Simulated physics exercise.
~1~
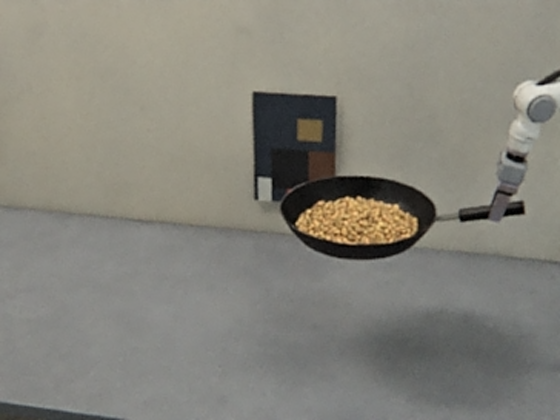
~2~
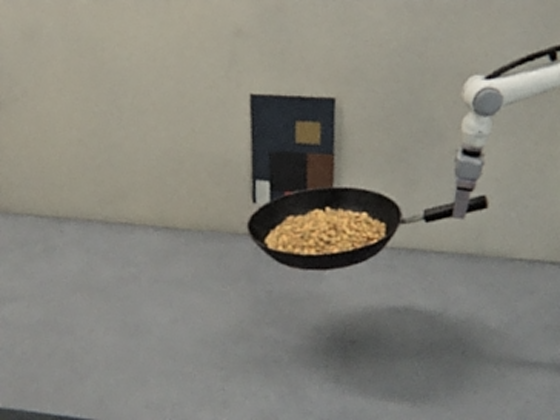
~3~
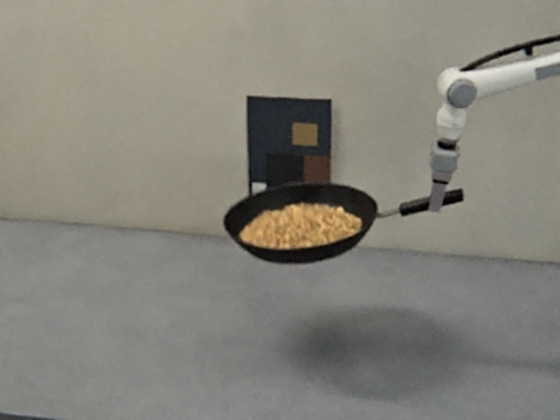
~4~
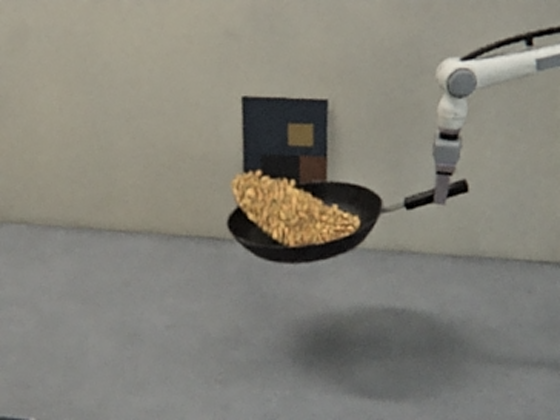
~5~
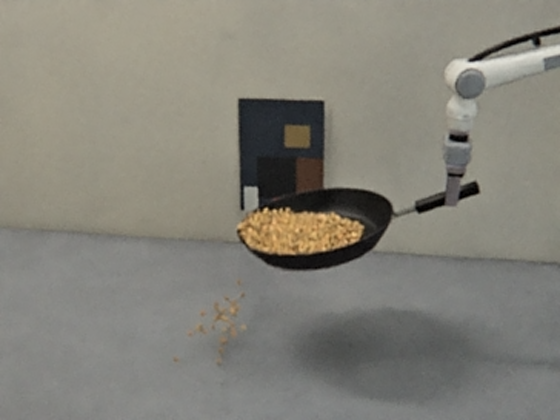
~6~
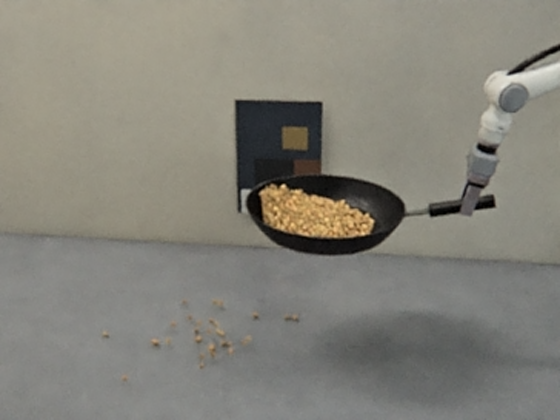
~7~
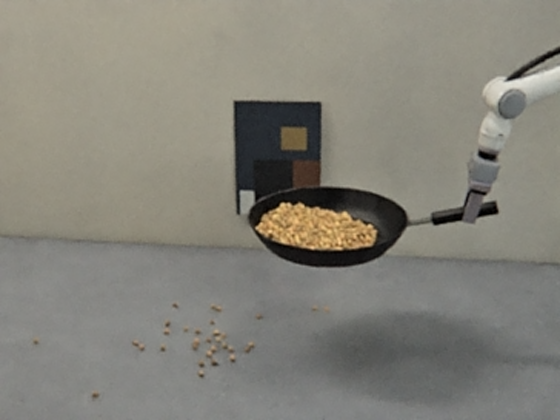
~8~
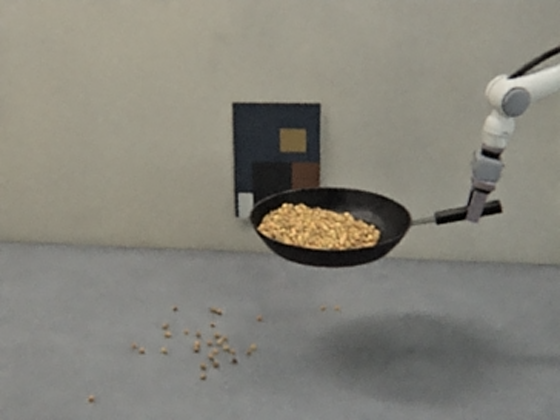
On a plain grey surface before a beige wall, seen from slightly above with the view drifting gently sideways, a dark panel with tan, brown and black blocks leans at the back. A white robot arm at the right grips a black frying pan heaped with tan chickpeas and carries it left through the air. The pan reverses and tips forward, and the chickpeas surge up toward its far left rim. A small cluster spills over and scatters across the surface below. The arm draws the pan right, levels it and holds still, most chickpeas still inside.
